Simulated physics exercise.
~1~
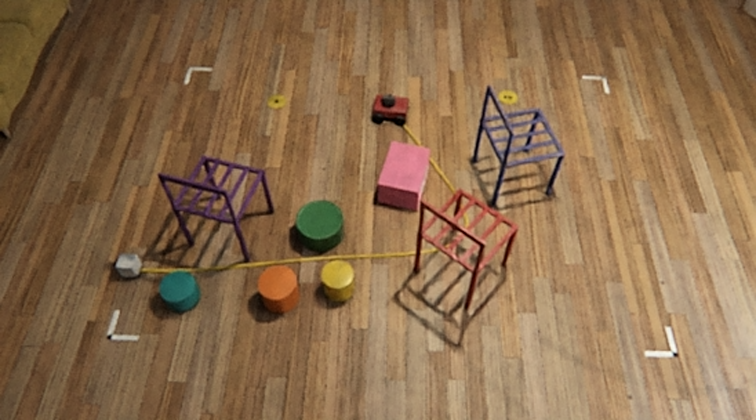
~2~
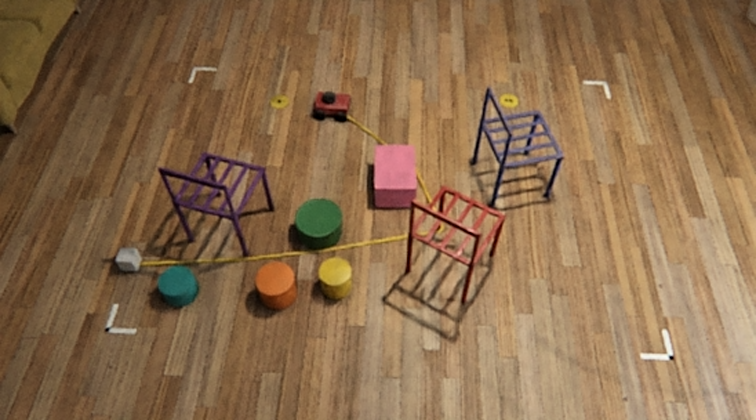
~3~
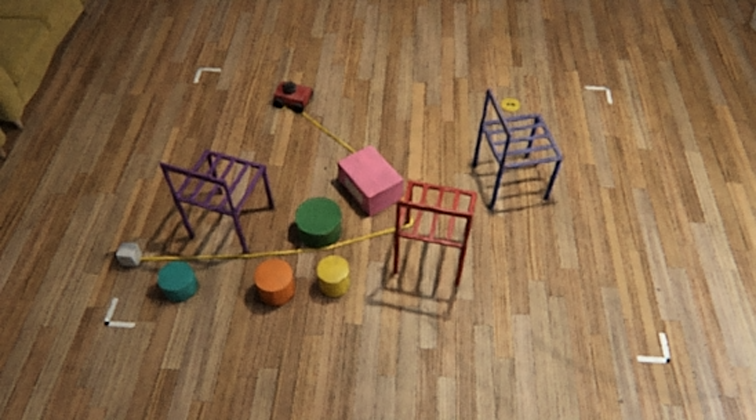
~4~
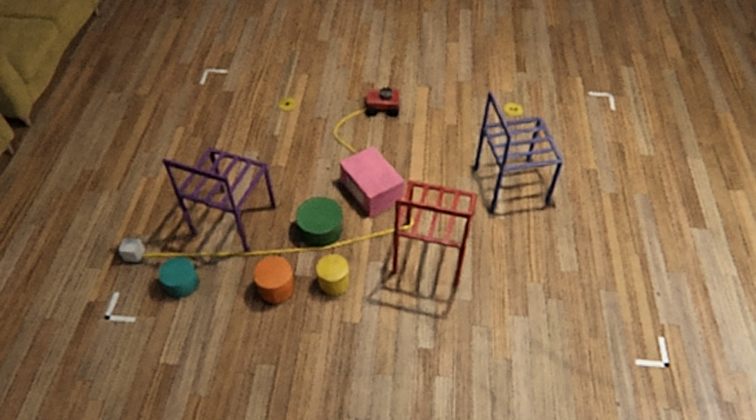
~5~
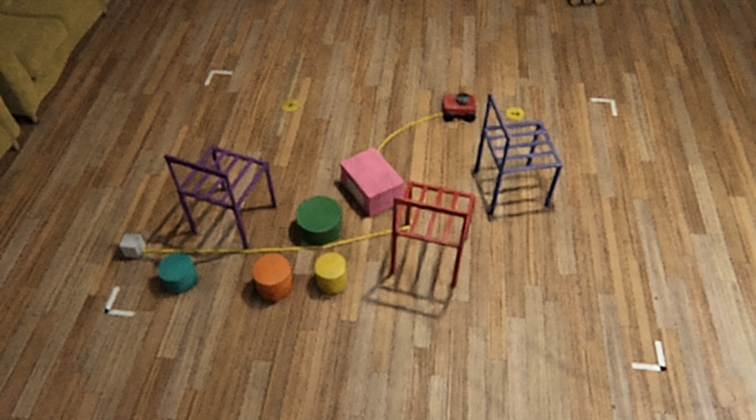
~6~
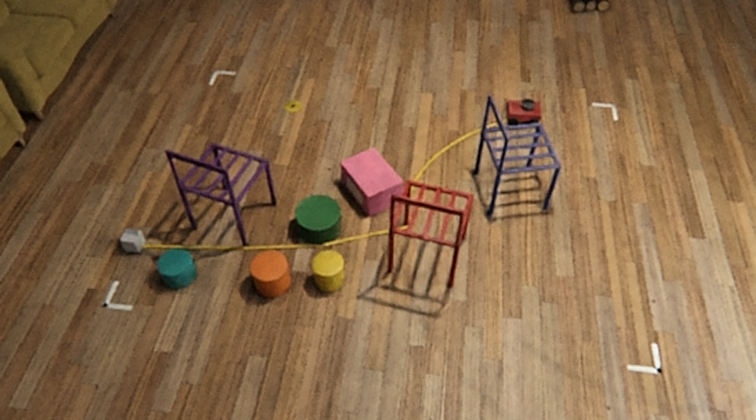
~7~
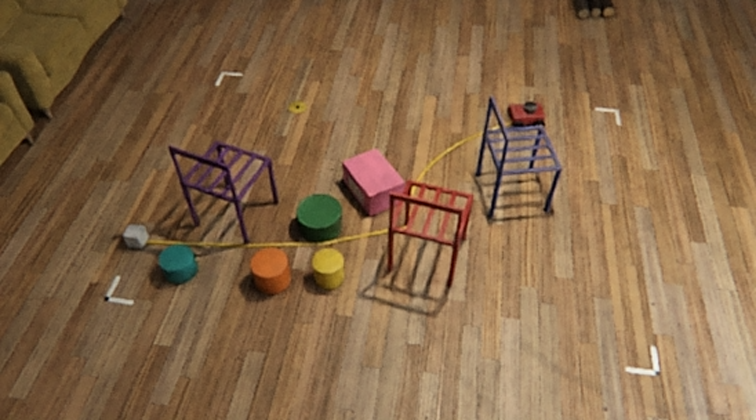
A small red cart towed a yellow lead leftward across the wooden floor, dragging the pink box and red chair a little out of place, then turned back right with the lead slack and stopped just behind the blue chair.
